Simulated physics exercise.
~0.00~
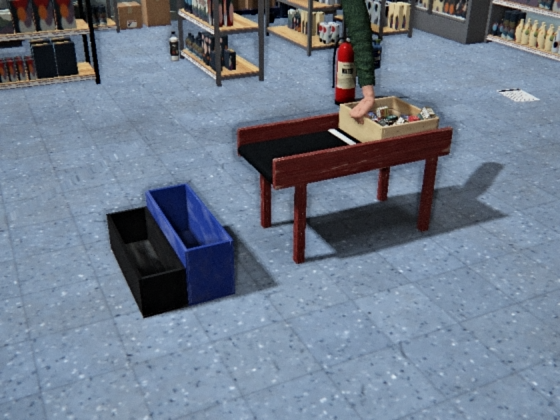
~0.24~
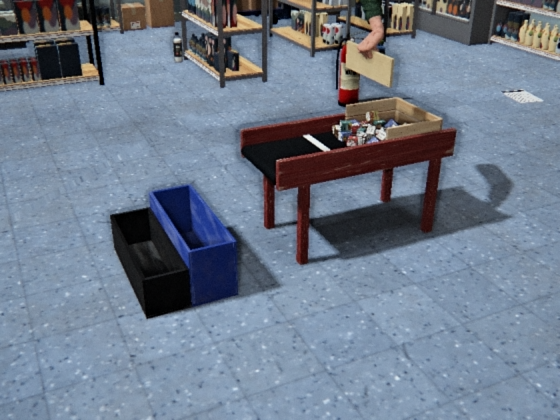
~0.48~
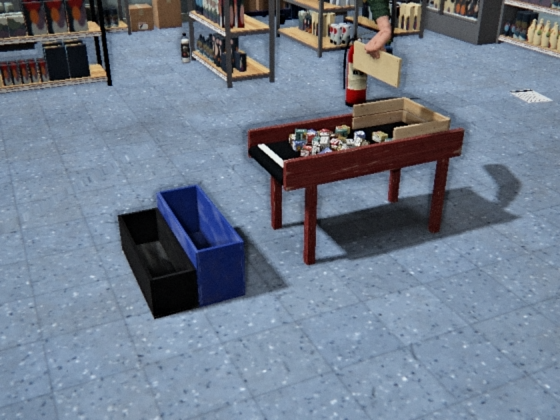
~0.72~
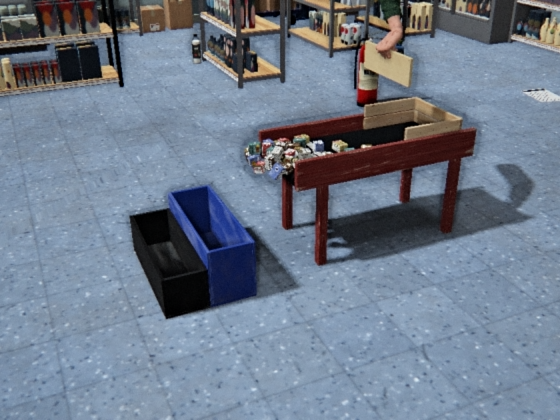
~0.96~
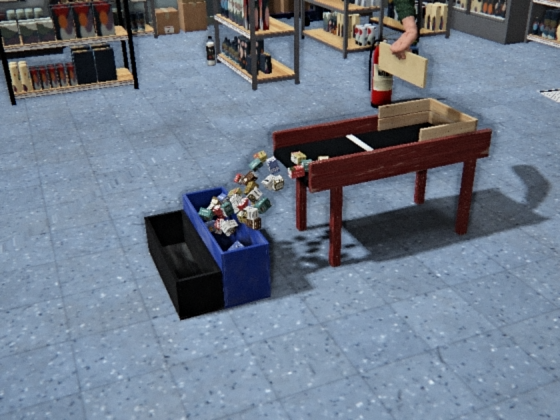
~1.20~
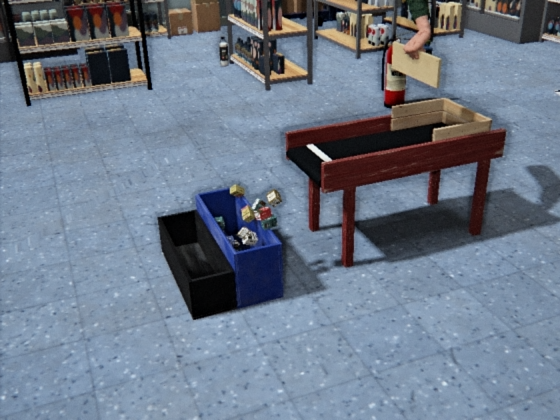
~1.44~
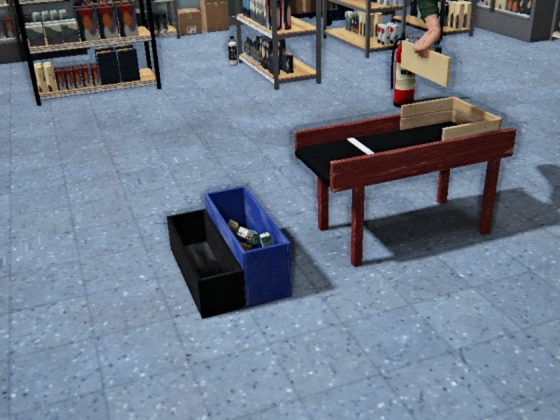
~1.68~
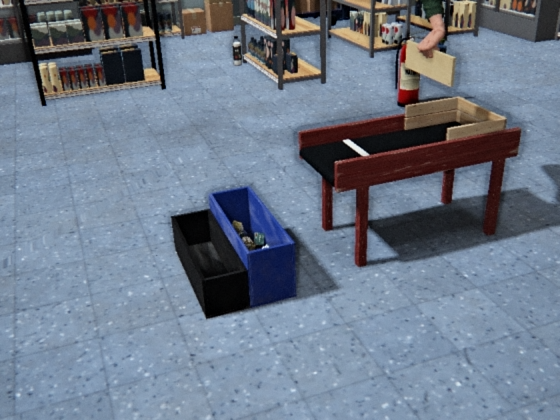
Small cartons riding a black belt off its end and tumbling into a blue box after a hand lifts a wooden gate.
